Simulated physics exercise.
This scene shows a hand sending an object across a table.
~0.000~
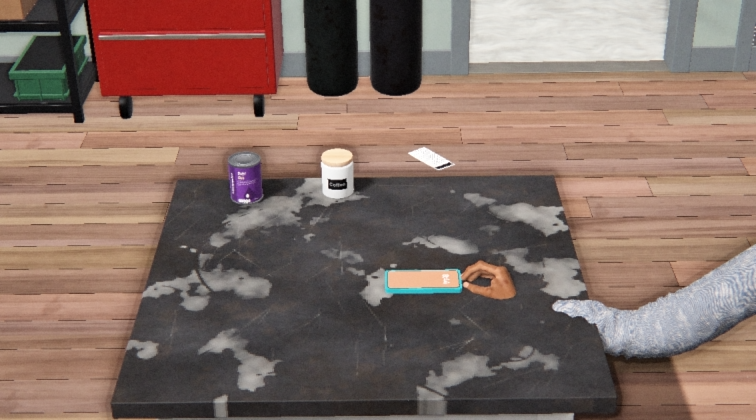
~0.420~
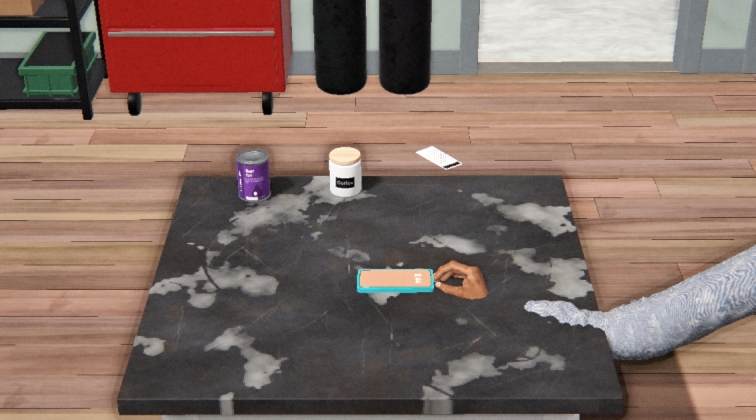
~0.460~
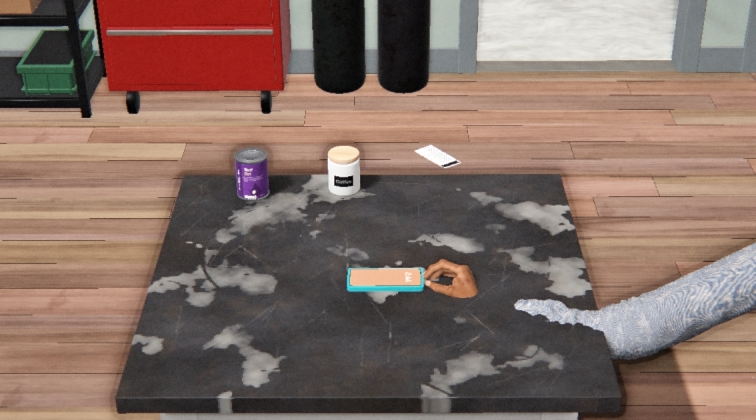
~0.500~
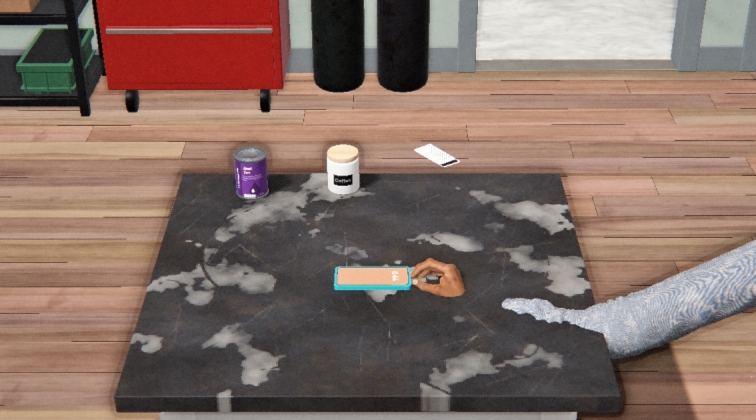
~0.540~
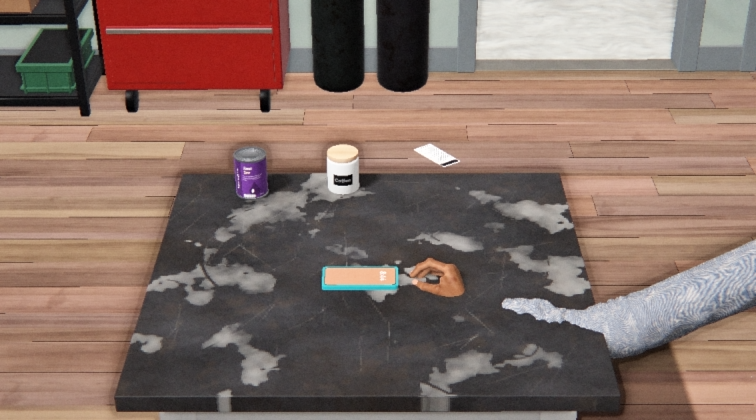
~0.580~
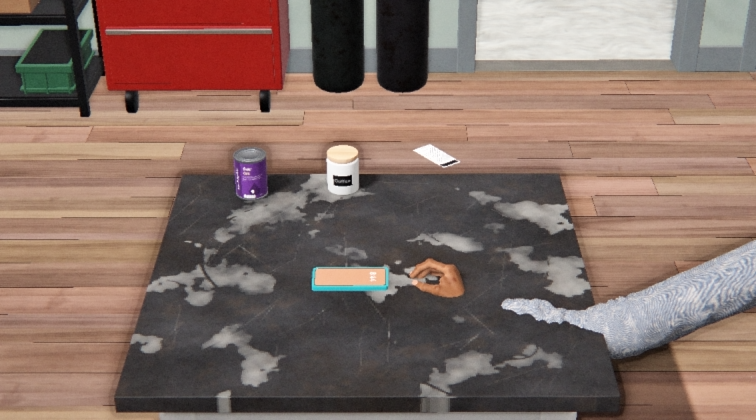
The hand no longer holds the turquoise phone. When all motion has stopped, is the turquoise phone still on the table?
Yes.
Around 0.68 s, turquoise phone displaced a little near (337, 279).
Around 1.08 s, turquoise phone resting near (335, 280).
Finally (1.3 s), moved from the start, turquoise phone. Final places as the last picture's camera would see them, turquoise phone near (336, 279).
